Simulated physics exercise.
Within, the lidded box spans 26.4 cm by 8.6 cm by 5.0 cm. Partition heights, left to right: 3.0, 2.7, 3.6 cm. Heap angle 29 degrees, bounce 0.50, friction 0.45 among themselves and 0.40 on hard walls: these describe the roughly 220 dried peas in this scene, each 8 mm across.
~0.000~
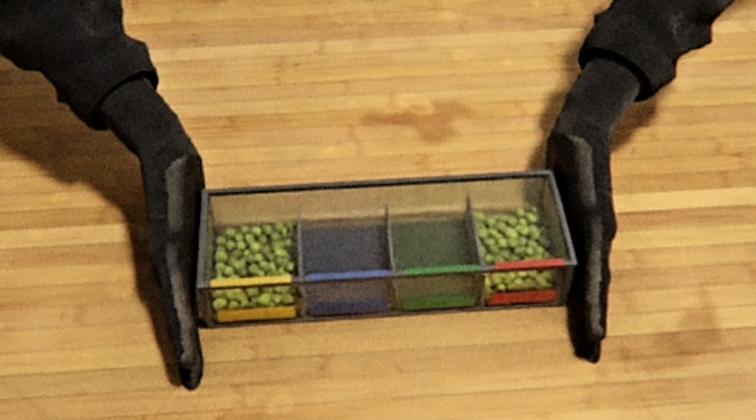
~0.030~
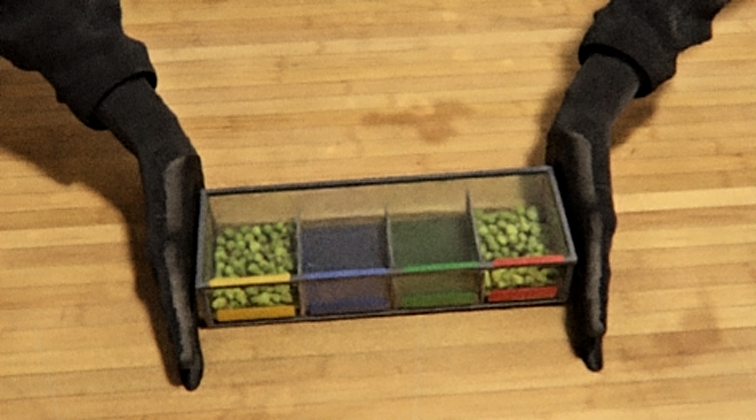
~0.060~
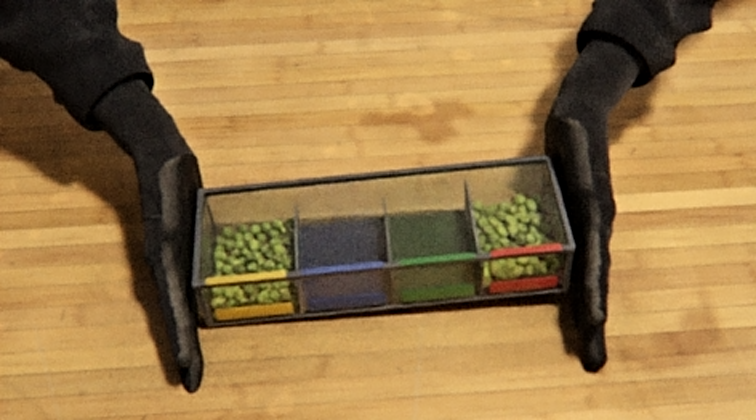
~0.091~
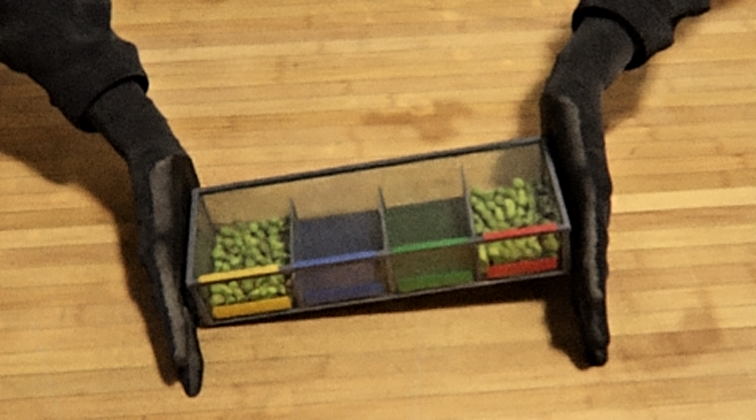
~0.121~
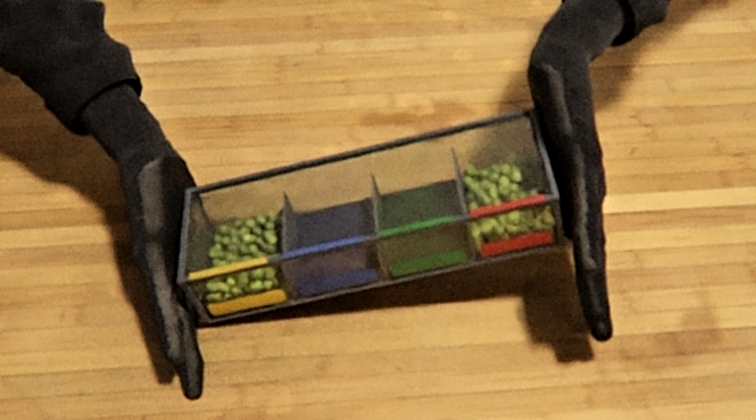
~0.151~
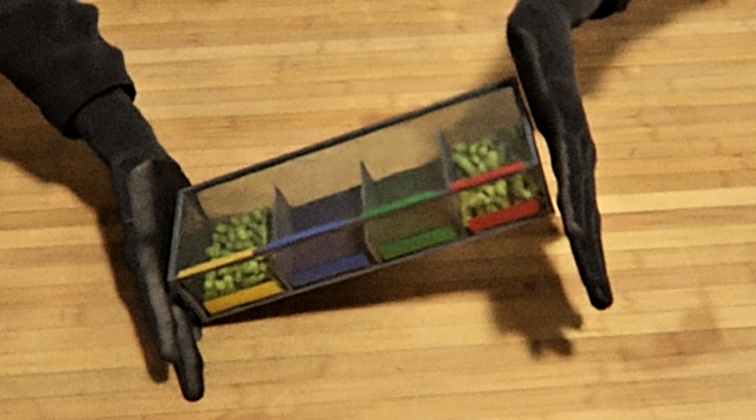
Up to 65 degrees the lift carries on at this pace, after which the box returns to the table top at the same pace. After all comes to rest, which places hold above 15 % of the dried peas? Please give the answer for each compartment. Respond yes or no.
Red: Yes; blue: No; green: No; yellow: Yes.
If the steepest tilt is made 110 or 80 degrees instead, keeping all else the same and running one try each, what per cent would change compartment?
Close to 10 in a hundred first, and 5 in a hundred second.
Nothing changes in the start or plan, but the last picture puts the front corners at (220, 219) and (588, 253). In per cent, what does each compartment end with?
Red = 55 %, blue = 10 %, green = 5 %, yellow = 30 %.
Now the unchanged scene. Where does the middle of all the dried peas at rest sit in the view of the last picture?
Look around (455, 256) in the last picture.
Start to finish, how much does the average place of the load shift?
Some 1.5 cm.
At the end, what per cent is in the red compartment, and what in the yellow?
The red one gets 50 per cent and the yellow one 45 per cent.
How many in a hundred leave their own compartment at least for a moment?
Estimate: Some 5 per cent.
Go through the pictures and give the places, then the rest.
Box tilt 0 degrees, front corners at (203, 285) and (571, 262); red 55 %, yellow 45 %, in the first frame.
Box tilt 1 degrees, front corners at (202, 284) and (570, 258), in the second frame.
Box tilt 4 degrees, front corners at (199, 283) and (569, 247), lowest corner left back, in the third frame.
Box tilt 8 degrees, front corners at (192, 281) and (564, 226), lowest corner left back, in the fourth frame.
Box tilt 14 degrees, front corners at (184, 279) and (553, 197), lowest corner left back, in the fifth frame.
Box tilt 21 degrees, front corners at (174, 278) and (533, 163), lowest corner left back; red 55 %, yellow 45 %. The box's pace is about 235 degrees a second, in the sixth frame.
After 0.44 s, tilt 63 degrees; red 50 %, green 5 %, yellow 45 %.
After 0.64 s, tilt 23 degrees; red 50 %, blue 5 %, yellow 45 %.
Then, at 0.95 s, tilt 0 degrees; red 50 %, yellow 45 %.
At rest (1.4 s), red 50 %, blue 0 %, green 0 %, yellow 45 %.
